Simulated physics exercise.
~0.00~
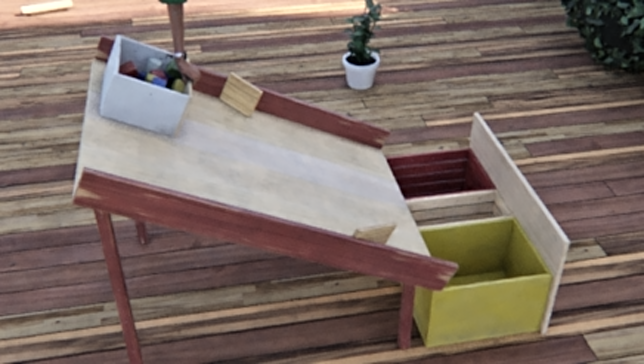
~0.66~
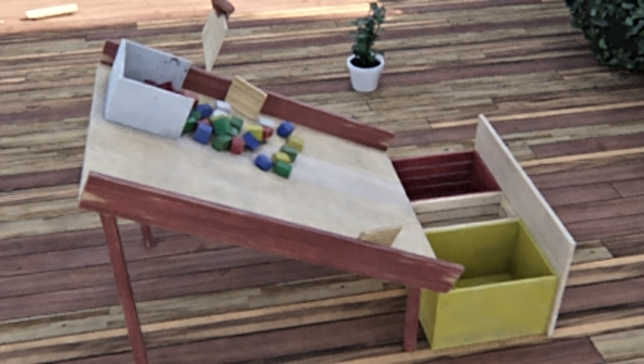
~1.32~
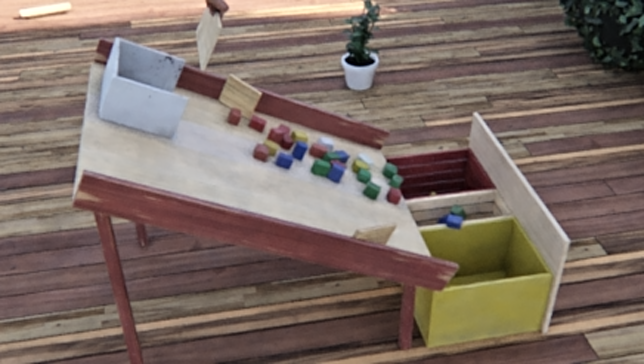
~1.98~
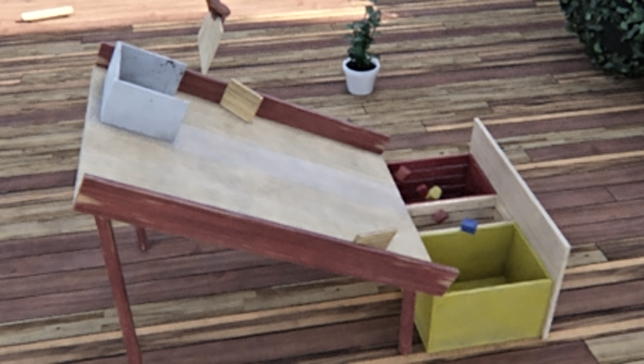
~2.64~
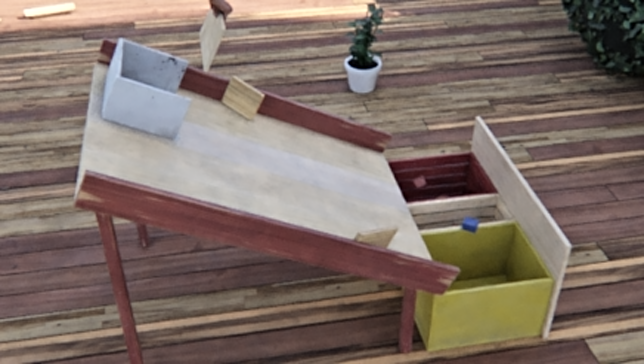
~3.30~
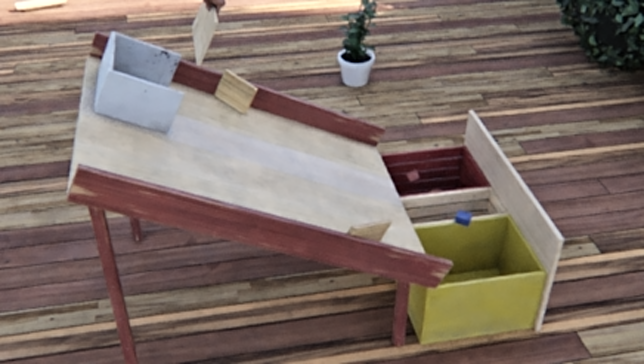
Toy bricks slide down a ramp into bins, one blue brick ending at the yellow rim.
